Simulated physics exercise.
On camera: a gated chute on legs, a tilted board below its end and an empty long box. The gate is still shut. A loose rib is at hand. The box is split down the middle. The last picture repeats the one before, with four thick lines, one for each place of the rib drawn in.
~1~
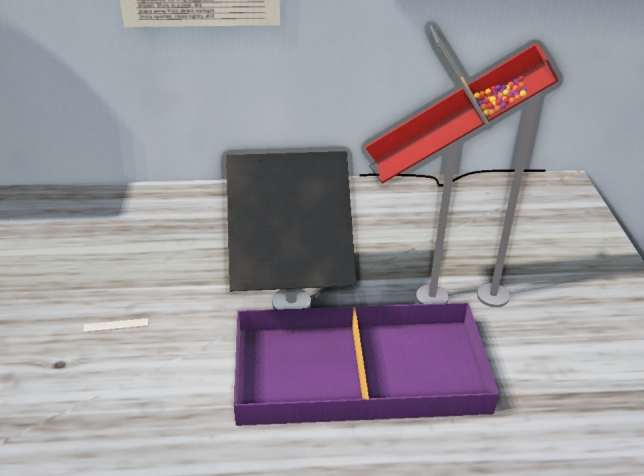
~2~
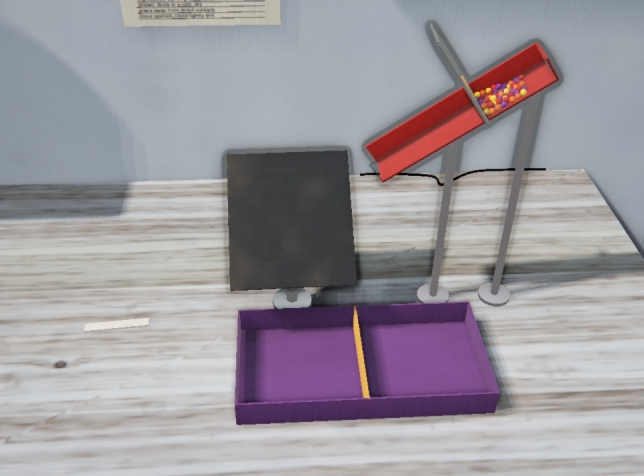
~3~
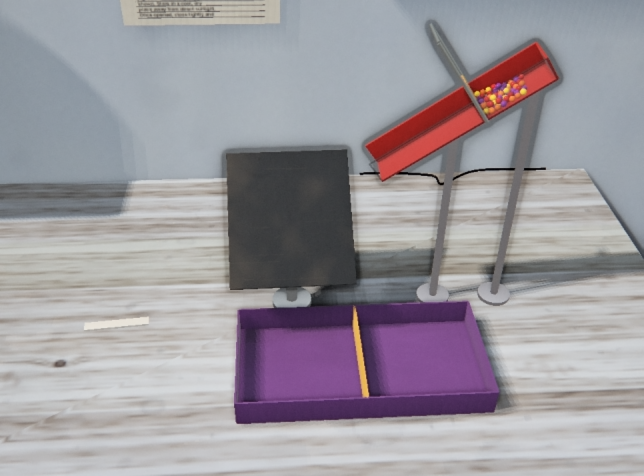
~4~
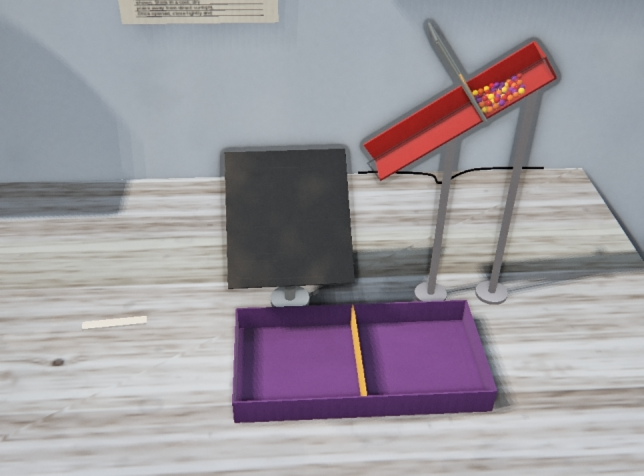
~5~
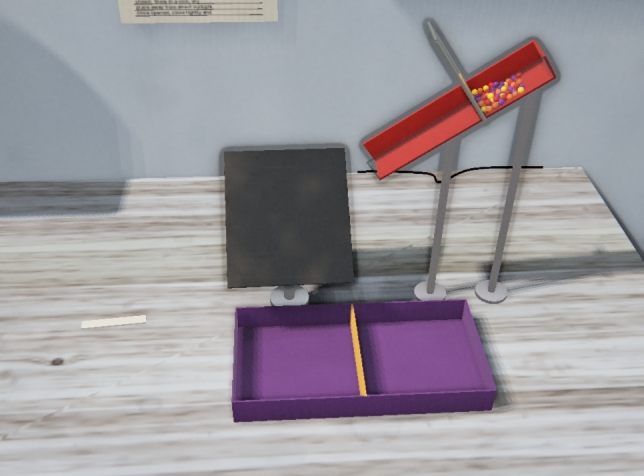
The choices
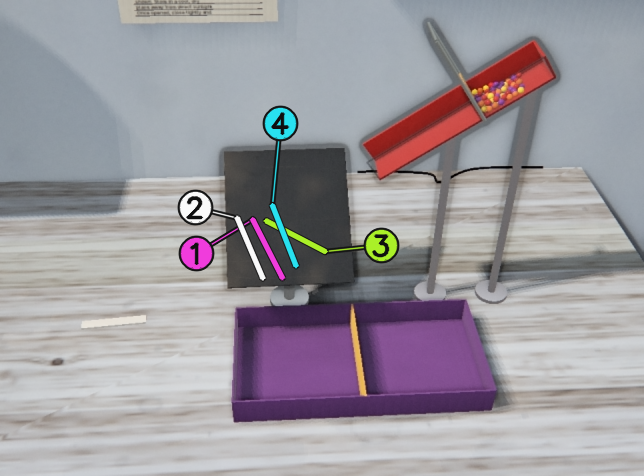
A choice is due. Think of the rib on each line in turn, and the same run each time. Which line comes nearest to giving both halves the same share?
I would pick line 3.
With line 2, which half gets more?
More lands on the left.
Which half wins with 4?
Left.
On the marked copy, line 1 from (252, 219) to (282, 277); line 2 from (237, 218) to (262, 278); line 3 from (266, 220) to (325, 251); line 4 from (272, 205) to (295, 265).
With 1, of what is caught, nearly all in the left half, a stray few in the right.
With 2, of what is caught, all in the left half, none in the right.
With 3, of what is caught, about half in the left half, about half in the right.
With 4, of what is caught, nearly all in the left half, a small part in the right.
